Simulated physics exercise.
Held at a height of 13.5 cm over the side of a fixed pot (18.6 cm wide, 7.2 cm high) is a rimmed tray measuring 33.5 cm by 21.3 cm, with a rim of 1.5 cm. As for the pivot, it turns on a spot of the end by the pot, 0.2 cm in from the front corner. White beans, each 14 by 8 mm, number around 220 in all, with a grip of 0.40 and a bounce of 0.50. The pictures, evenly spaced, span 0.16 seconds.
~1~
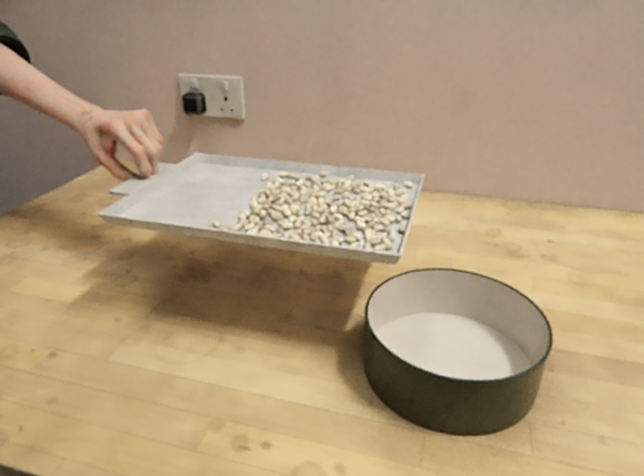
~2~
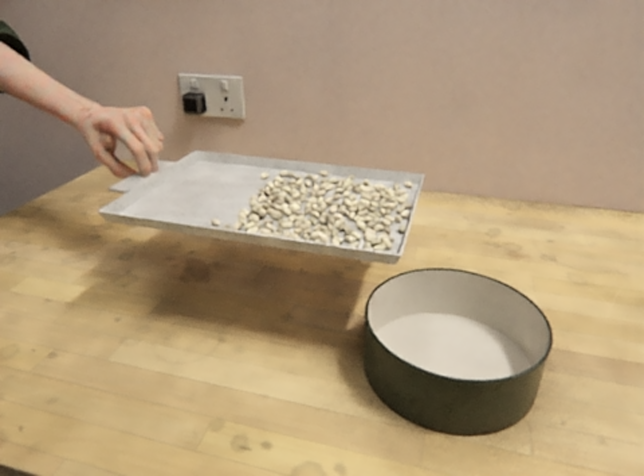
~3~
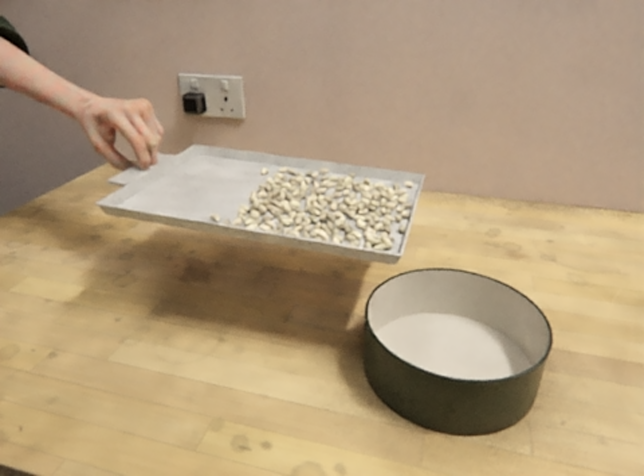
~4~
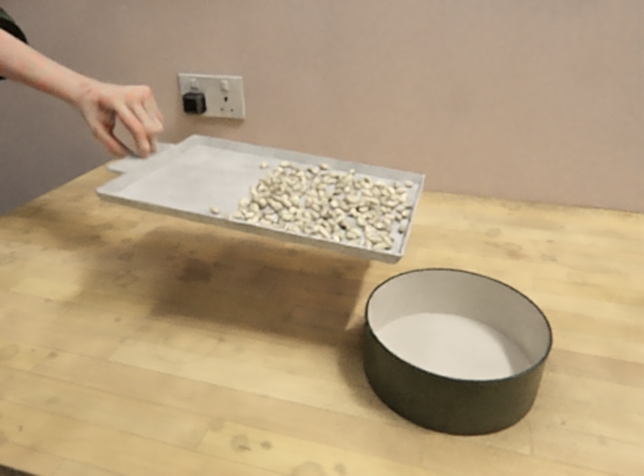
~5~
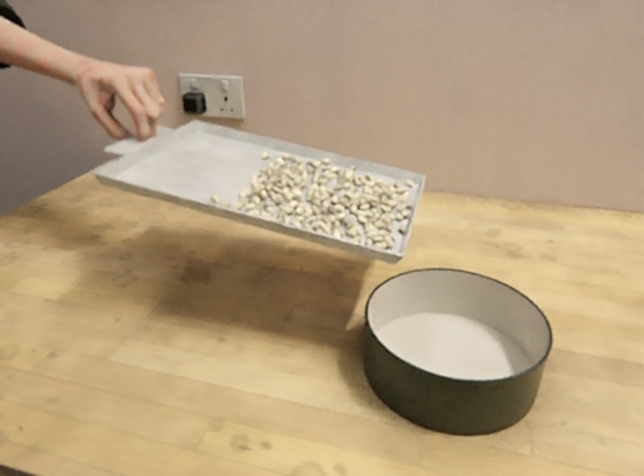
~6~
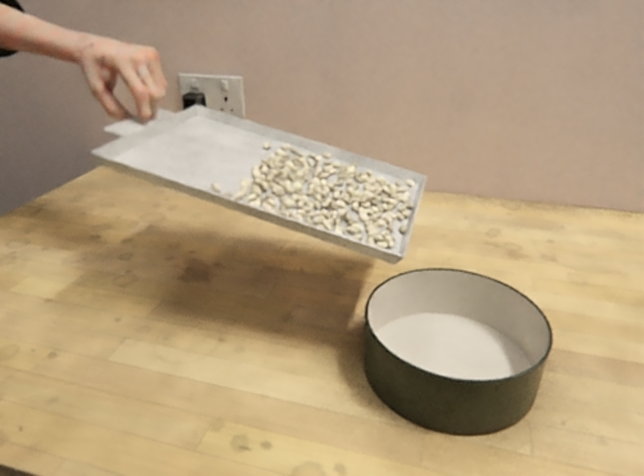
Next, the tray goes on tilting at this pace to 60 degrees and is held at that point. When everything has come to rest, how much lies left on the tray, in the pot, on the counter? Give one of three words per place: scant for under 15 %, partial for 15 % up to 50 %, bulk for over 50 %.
Outcome: Left on the tray: A decent number; pot: A decent number; counter: A decent number.
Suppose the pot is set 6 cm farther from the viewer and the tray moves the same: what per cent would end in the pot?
Around 50 per cent.
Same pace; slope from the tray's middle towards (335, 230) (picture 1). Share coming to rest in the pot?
Roughly 80 percent of them.
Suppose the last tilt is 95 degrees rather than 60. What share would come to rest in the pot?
I'd put it at close to 50 per cent.
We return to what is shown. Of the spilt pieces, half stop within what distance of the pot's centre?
About 18 centimetres.
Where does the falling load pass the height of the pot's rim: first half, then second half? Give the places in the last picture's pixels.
Early half: About (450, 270); late half: (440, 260).
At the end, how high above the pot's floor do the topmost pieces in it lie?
Roughly 1.0 cm up.
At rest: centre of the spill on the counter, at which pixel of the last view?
It comes to rest with its centre close to (481, 295).
Then, 0.21 s after the last picture, tilt 37 degrees; the tray holds 100 %, the pot 0 %.
Then, 0.34 s after the last picture, tilt 53 degrees; the tray holds 100 %, the pot 0 %.
Then, 0.61 s after the last picture, tilt 60 degrees; the tray holds 40 %, the pot 25 %.
In the end, tray 35 %, pot 30 %, counter 35 %.
